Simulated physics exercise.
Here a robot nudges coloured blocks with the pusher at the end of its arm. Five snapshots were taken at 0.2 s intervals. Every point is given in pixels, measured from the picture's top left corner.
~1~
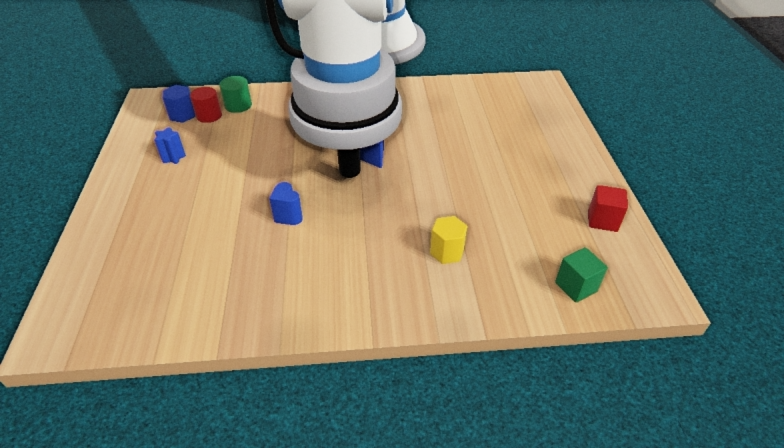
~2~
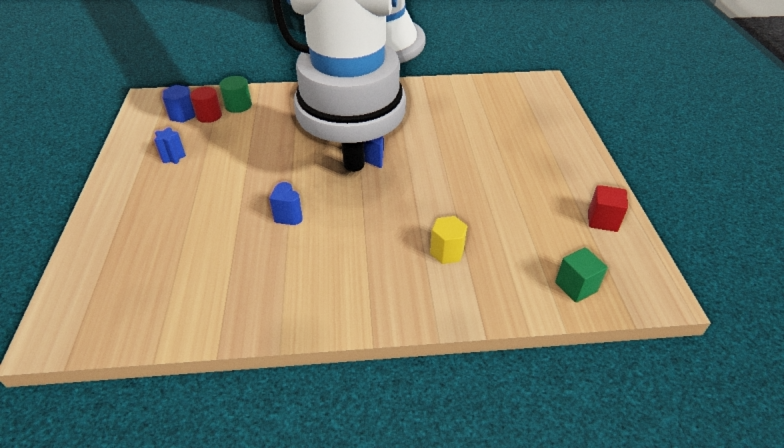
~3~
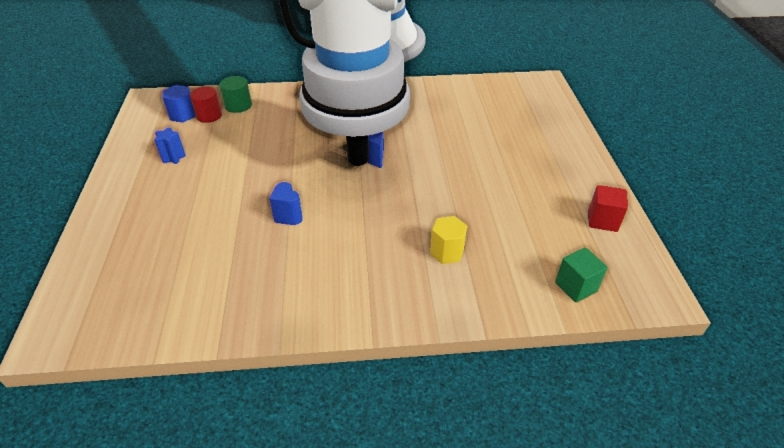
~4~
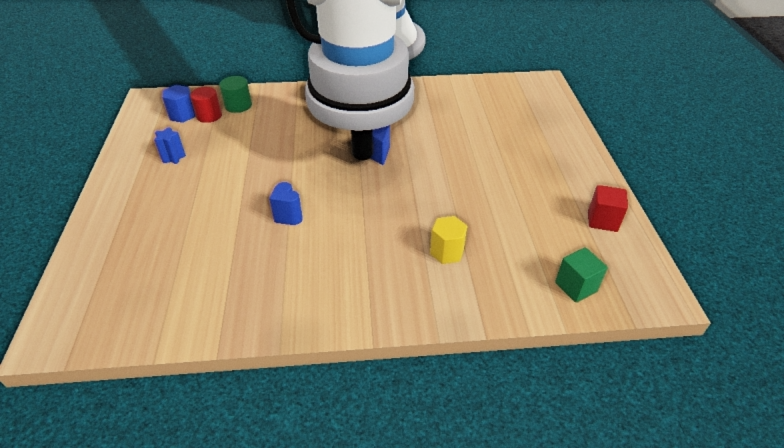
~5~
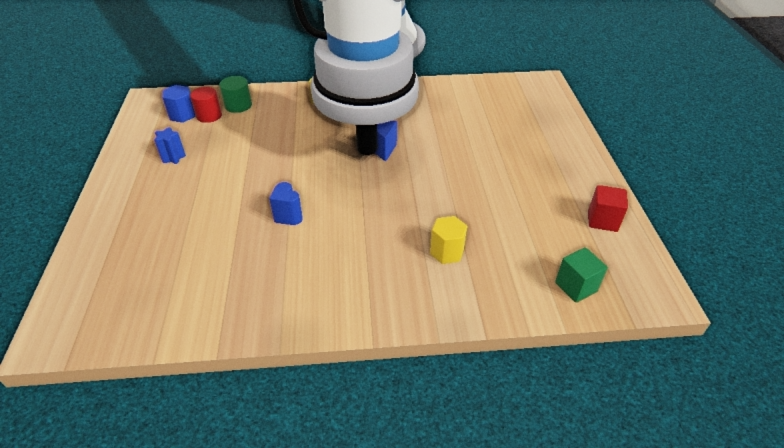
On a pale wooden board laid over teal carpet, a robot arm holds its black pusher beside a partly hidden blue block, with other coloured blocks scattered around. The pusher slides slightly away and to the right, then nudges the blue block a little rightward while the other blocks stay still.
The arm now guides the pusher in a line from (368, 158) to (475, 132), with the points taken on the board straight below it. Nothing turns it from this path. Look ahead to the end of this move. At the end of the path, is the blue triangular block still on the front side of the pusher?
No, that is not what happens.
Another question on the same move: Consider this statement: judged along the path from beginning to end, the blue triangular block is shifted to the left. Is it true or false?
This is true.
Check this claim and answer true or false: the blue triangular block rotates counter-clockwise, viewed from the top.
The statement is true.
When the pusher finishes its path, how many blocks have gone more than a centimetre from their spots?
Counting only shifts above 1 cm, I get one block.
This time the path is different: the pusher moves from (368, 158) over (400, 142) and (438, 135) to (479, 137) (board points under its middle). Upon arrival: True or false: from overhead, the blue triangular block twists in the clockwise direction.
It is false.
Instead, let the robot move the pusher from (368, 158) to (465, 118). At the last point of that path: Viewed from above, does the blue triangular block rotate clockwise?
Short answer: No.
What follows on the original path. One third of the way, pusher (405, 141); blue triangular block (415, 115), turned 35° anticlockwise.
Two thirds of the way, pusher (442, 132); blue triangular block (426, 108), turned 70° anticlockwise.
At the end, pusher (476, 124); blue triangular block (426, 108), turned 70° anticlockwise.
